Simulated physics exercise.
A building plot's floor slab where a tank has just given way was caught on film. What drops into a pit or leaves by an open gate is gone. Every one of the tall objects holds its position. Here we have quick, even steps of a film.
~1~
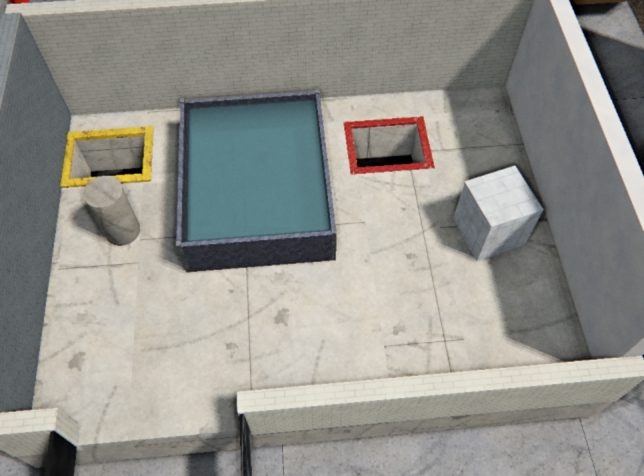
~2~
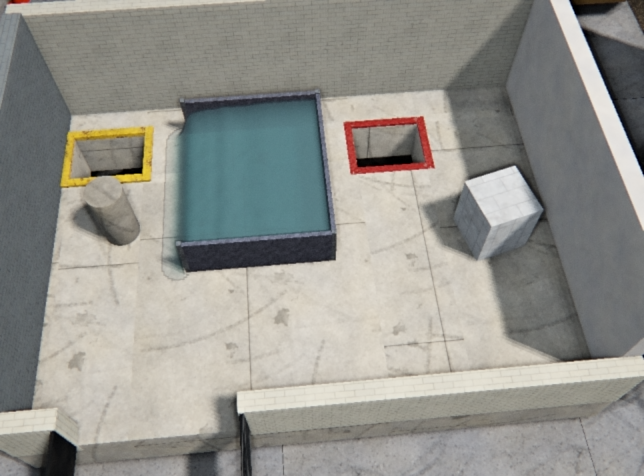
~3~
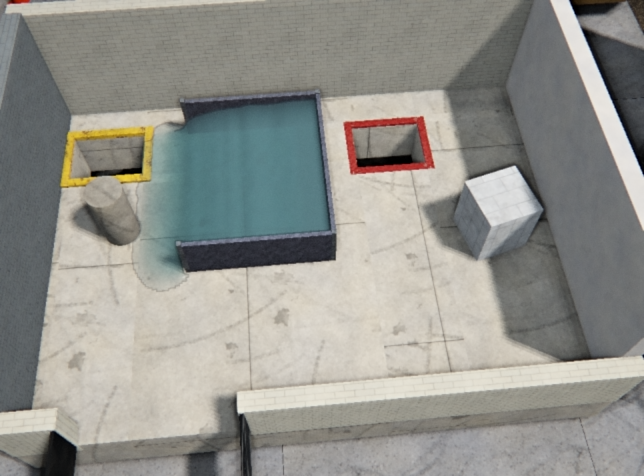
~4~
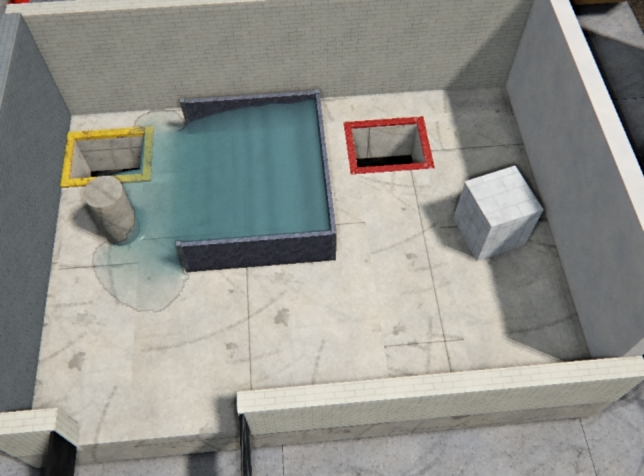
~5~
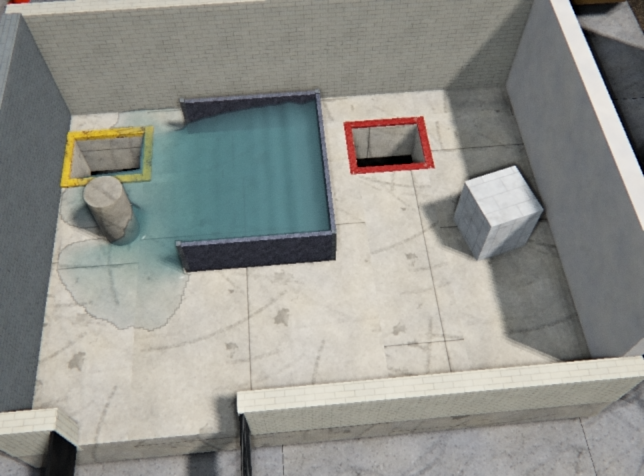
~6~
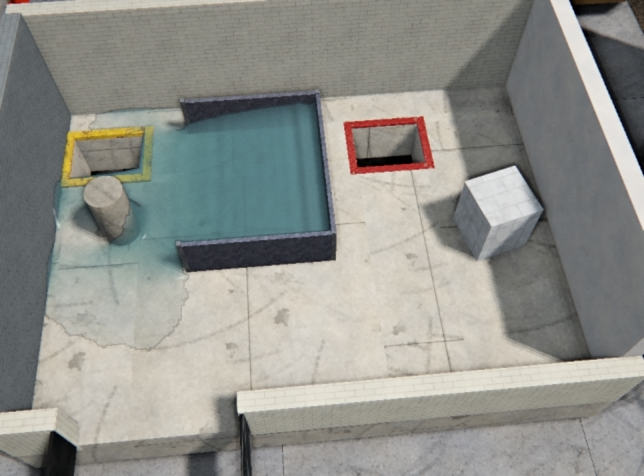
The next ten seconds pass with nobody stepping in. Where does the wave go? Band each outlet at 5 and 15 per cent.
As I see it, the gate is likely to claim a large share past fifteen per cent, the red pit is likely to claim a small share beneath five per cent, the yellow pit is likely to claim a large share past fifteen per cent.
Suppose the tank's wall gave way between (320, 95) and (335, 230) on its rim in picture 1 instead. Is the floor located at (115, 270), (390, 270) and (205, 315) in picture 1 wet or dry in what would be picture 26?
Unsoaked, then soaked, then unsoaked.
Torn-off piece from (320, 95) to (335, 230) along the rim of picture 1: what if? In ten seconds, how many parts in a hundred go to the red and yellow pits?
Red 50 %, yellow 0 %.
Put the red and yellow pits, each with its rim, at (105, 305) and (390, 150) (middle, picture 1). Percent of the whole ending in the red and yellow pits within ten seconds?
Red: 50 %; yellow: 0 %.
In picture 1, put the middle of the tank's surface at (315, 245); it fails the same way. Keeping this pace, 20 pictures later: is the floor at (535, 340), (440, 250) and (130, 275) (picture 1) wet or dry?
Taking them as they were asked, they come out bone dry, bone dry, soaked.
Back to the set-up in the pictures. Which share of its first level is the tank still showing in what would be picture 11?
By my count, 52 per cent.
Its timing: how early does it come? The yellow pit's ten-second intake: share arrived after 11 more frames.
About 55 %.
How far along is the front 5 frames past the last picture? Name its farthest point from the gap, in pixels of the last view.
At roughly (33, 414).
A moment on, water covers 25 % of the floor; the gate 0 %, the red pit 0 %, the yellow pit 11 %.
Next, water covers 30 % of the floor; the gate 0 %, the red pit 0 %, the yellow pit 22 %.
Then, water covers 40 % of the floor; the gate 7 %, the red pit 0 %, the yellow pit 32 %.
Later, water covers 55 % of the floor; the gate 18 %, the red pit 0 %, the yellow pit 39 %.
In the end, water covers 70 % of the floor; the gate 24 %, the red pit 1 %, the yellow pit 40 %.
